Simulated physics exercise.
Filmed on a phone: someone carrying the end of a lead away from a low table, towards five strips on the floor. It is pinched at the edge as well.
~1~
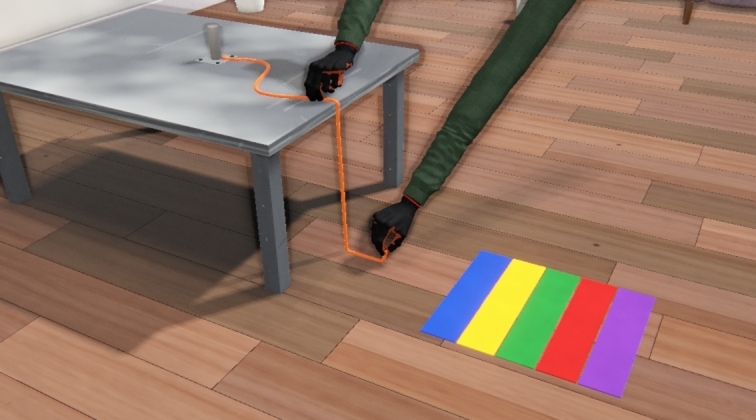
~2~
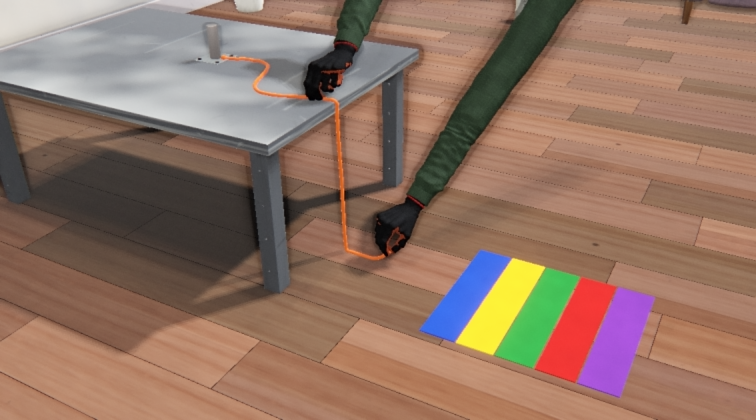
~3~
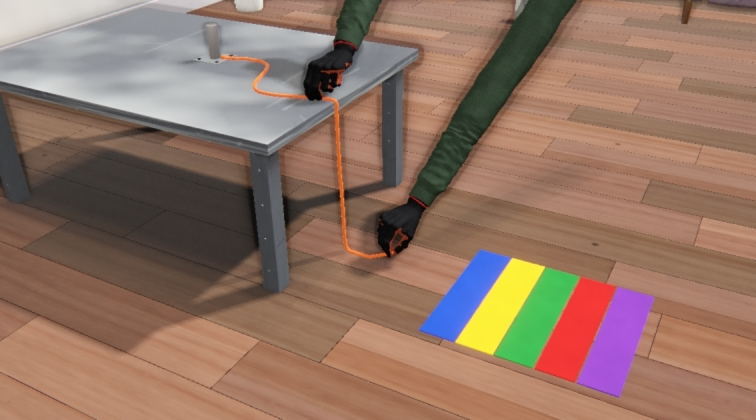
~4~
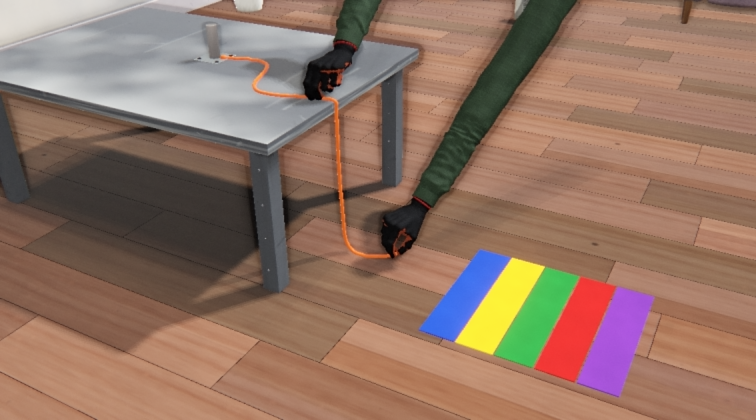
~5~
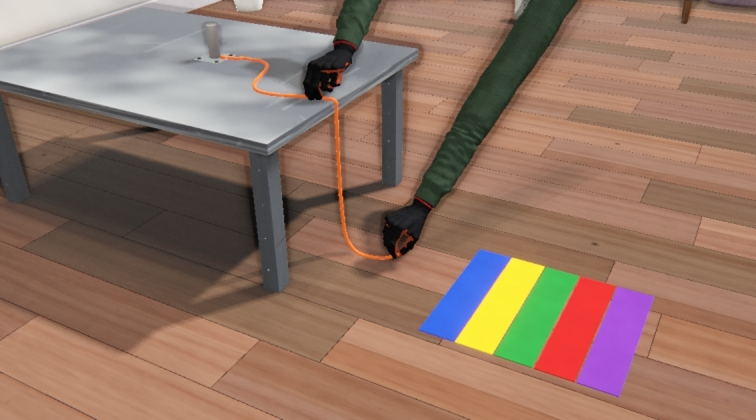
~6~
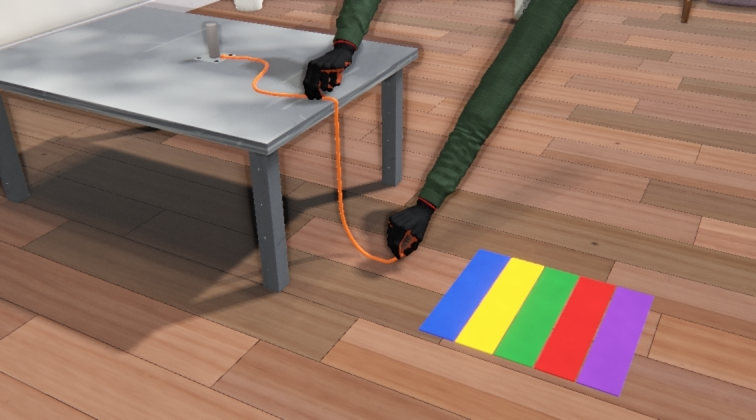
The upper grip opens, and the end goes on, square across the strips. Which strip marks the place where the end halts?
The green strip does.
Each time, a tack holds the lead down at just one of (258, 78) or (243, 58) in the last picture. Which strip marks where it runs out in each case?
Colour per try: Yellow / green.
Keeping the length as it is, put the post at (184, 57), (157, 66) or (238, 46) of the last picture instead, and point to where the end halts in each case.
Going through the tries, you get (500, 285), then (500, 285), then (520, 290).
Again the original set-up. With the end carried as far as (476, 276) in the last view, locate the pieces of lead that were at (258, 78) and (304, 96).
Around (287, 79) and around (338, 113).
Soon after, end near (476, 276); over blue.
After that, end near (516, 288); over yellow.
At the stop, end near (542, 295); over green. It halts on the green strip.
